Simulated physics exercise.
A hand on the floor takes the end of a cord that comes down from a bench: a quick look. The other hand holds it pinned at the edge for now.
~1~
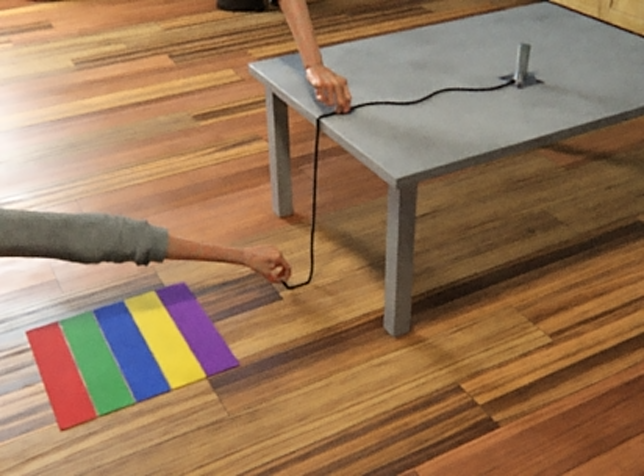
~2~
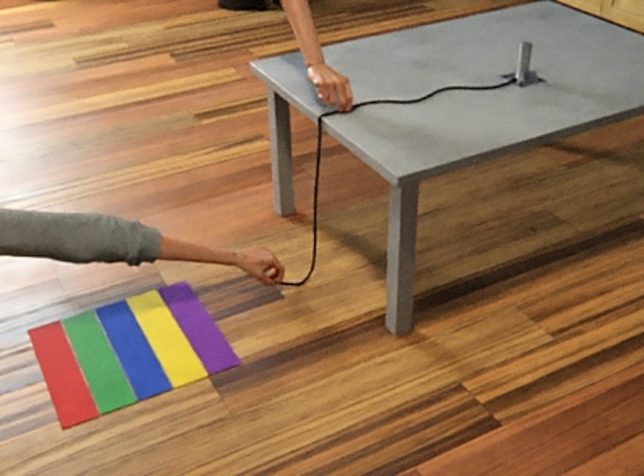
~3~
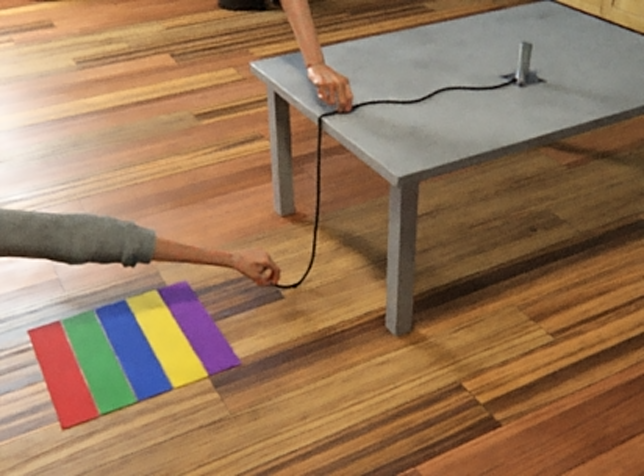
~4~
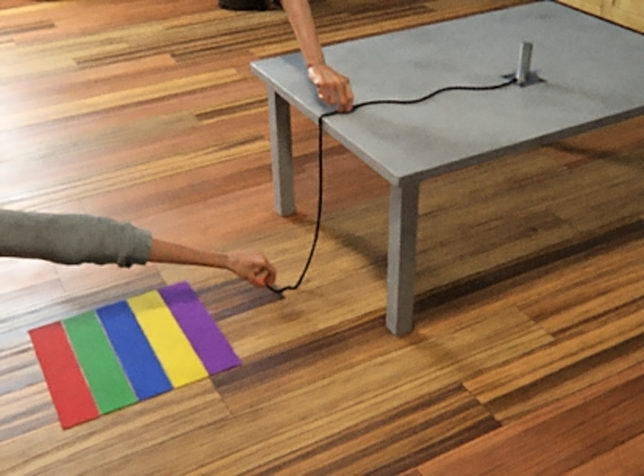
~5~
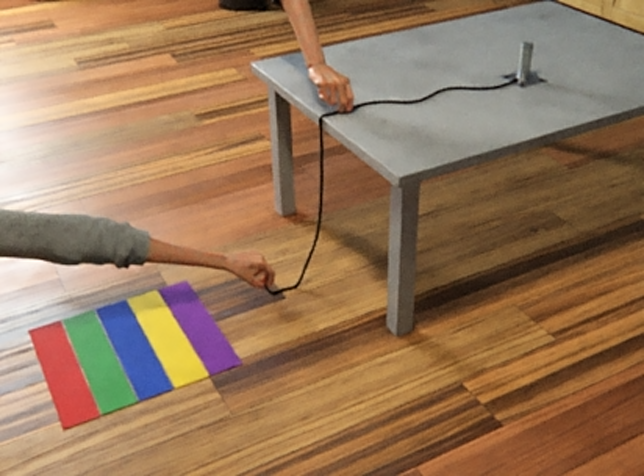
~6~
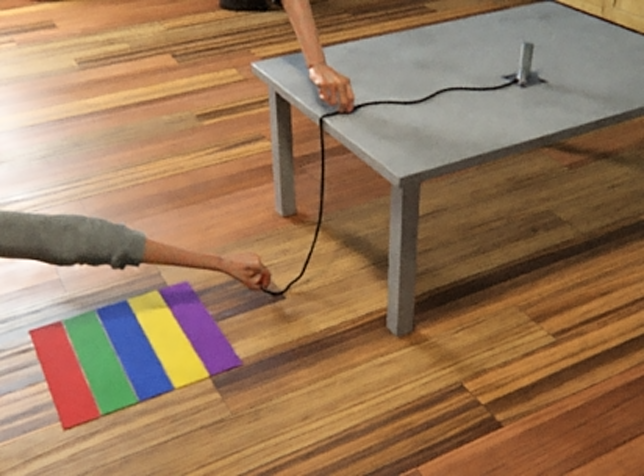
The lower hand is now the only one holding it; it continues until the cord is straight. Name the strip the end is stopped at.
Yellow.
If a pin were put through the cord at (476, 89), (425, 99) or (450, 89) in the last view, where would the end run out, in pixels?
In that order: (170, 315), (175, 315) and (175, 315).
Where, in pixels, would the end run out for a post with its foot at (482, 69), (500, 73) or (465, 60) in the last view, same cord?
Going through the tries, you get (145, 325), then (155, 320), then (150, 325).
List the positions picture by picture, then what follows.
In the first frame, end (282, 280); purple (213, 354); yellow (180, 366); blue (145, 378); green (109, 391); red (71, 404).
In the second frame, end (275, 282); cord through (490, 88) (429, 96) (365, 104) (319, 142) (315, 206) (313, 267).
In the third frame, end (271, 283).
In the fourth frame, end (267, 285); cord through (490, 88) (430, 96) (365, 104) (320, 142) (320, 205) (307, 268).
In the fifth frame, end (265, 285).
In the sixth frame, end (262, 287); cord through (491, 89) (431, 97) (366, 104) (322, 142) (322, 205) (304, 269).
Soon after, end near (232, 297); short of the strips.
Then, end near (192, 310); over purple.
At full stretch, end near (167, 318); over yellow. It halts on the yellow strip.
